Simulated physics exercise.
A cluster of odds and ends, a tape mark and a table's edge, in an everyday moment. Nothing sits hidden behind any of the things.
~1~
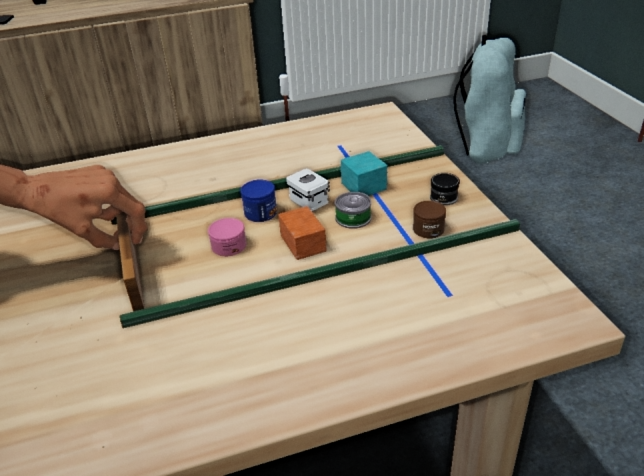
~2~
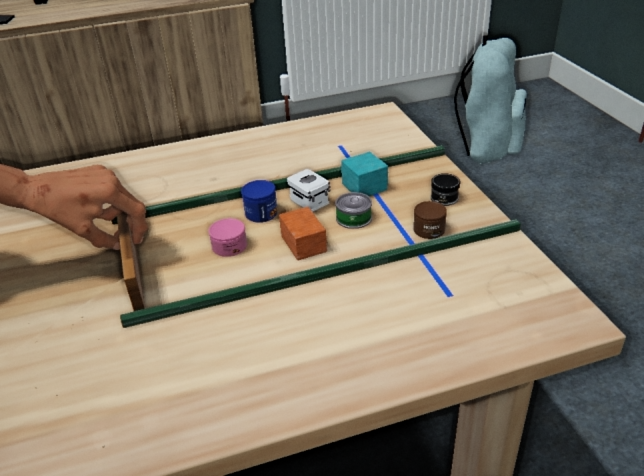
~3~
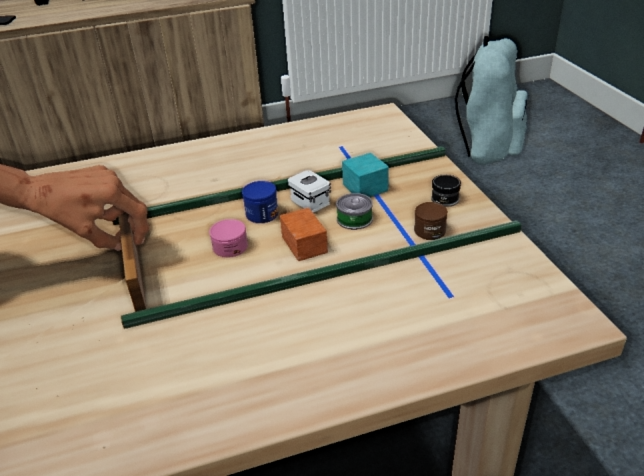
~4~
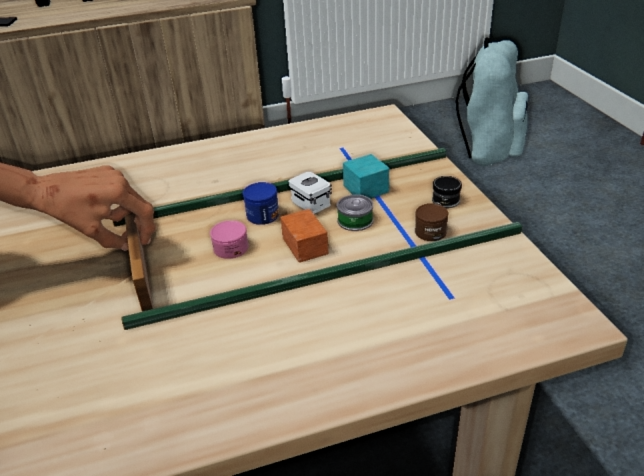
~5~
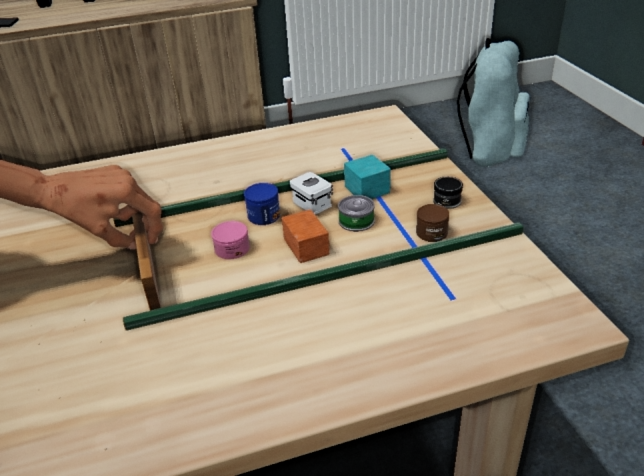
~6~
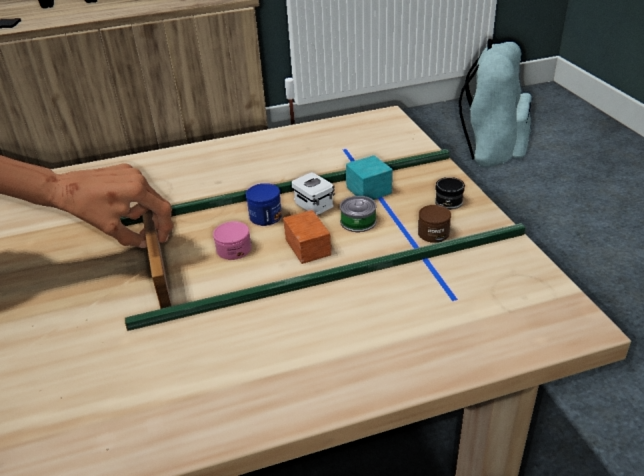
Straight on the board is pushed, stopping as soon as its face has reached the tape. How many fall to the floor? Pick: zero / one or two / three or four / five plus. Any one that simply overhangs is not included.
That comes to zero.
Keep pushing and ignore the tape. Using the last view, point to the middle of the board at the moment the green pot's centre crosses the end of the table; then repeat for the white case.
The middle is at (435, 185) when it's the green pot, and at (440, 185) when it's the white case.
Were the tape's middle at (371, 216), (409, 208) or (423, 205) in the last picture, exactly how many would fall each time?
Try by try, 0, 0 and 2.
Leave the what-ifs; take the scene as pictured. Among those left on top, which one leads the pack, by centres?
It's the black pot that is foremost.
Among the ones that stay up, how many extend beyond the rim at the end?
It comes to 0.
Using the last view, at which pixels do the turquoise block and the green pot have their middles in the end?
You'll find the first one at (438, 161) and the second at (437, 195).
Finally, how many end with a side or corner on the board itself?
3 are in contact with it.
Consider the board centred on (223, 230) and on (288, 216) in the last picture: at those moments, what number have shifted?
At the first point the count is 1, at the second it's 4.
Soon after, none off yet; black pot at rest near (450, 193); brown tub at rest near (434, 224); turquoise block at rest near (369, 179).
Then, none off yet; black pot at rest near (450, 193); brown tub at rest near (434, 224); turquoise block moving near (375, 177).
At rest, the number that fall off is zero.
